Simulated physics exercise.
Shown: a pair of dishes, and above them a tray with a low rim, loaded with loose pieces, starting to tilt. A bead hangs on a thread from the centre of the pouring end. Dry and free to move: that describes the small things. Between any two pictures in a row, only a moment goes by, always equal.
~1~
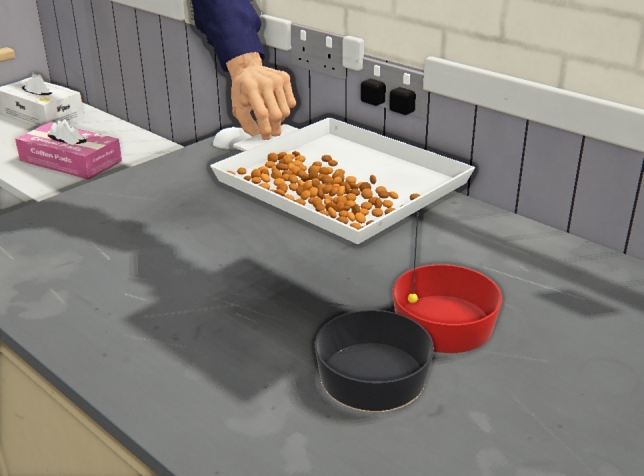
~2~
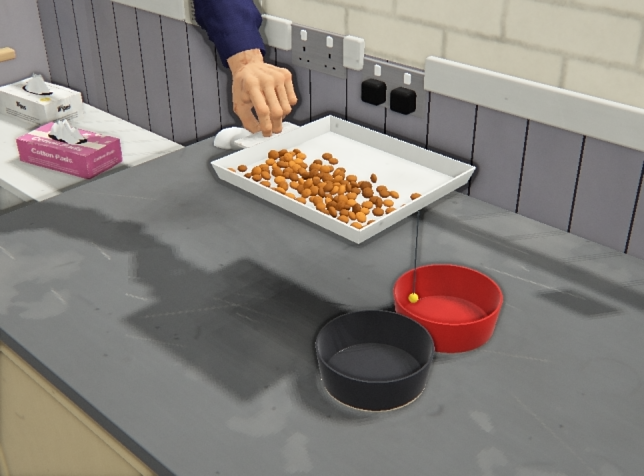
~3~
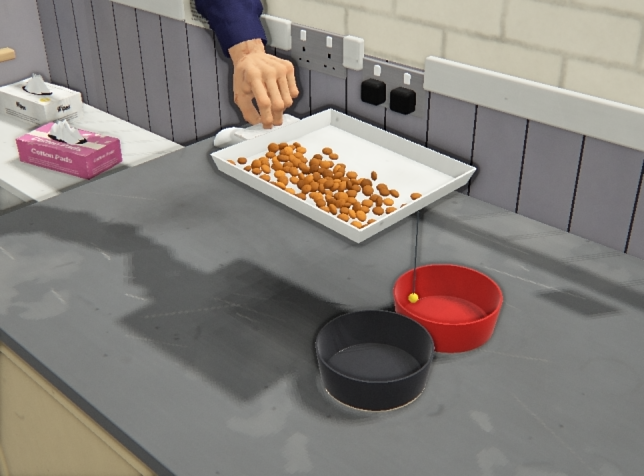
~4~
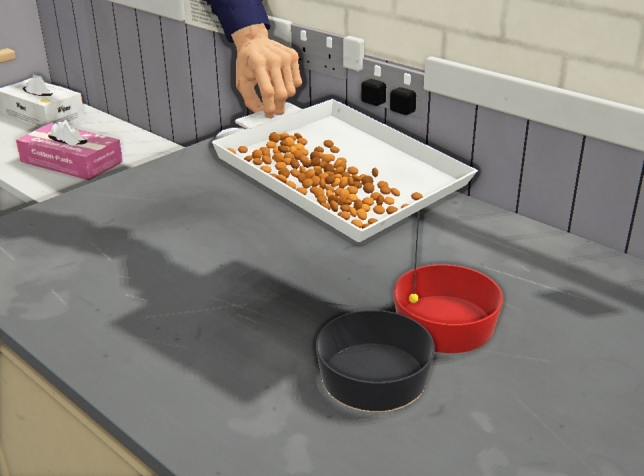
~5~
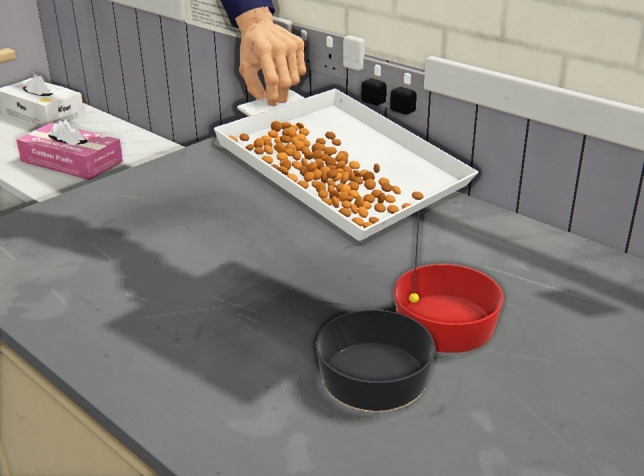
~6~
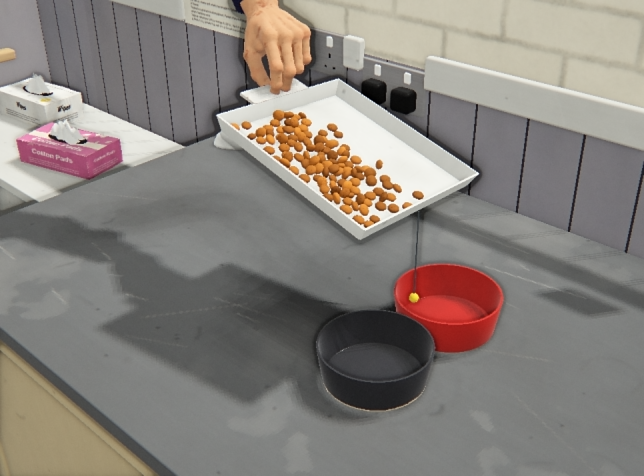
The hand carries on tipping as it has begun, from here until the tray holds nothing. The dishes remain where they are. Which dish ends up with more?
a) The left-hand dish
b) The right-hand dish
b, the right-hand dish.
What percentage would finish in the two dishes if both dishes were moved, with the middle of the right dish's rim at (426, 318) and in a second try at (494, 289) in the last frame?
The first comes to 60 percent and the second to 100 percent.
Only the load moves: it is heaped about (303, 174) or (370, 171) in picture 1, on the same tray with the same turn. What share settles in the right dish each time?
60 and 70 per cent.
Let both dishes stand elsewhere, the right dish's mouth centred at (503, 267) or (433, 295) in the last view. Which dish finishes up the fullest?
The first time the left-side one comes out ahead, the second time the right-side one.
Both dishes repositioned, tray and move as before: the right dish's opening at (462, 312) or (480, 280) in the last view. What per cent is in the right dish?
About 70 per cent, then about 40 per cent.
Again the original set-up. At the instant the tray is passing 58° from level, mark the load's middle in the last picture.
I'd put the middle close to (410, 187).
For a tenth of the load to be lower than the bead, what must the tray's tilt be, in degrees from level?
About 75° of tilt.
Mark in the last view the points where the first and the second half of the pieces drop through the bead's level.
First around (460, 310), afterwards around (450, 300).
Soon, tray tipped steeply; all on the tray.
A while on, tray tipped right over; about half on the tray; a small part in the left dish; about a quarter in the right dish; a small part outside both; about a quarter in the air.
Towards the end, tray tipped past a quarter turn; a small part in the left dish; about half in the right dish; about a third outside both.
Finally, tray tipped past a quarter turn; a small part in the left dish; about half in the right dish; about a third outside both.
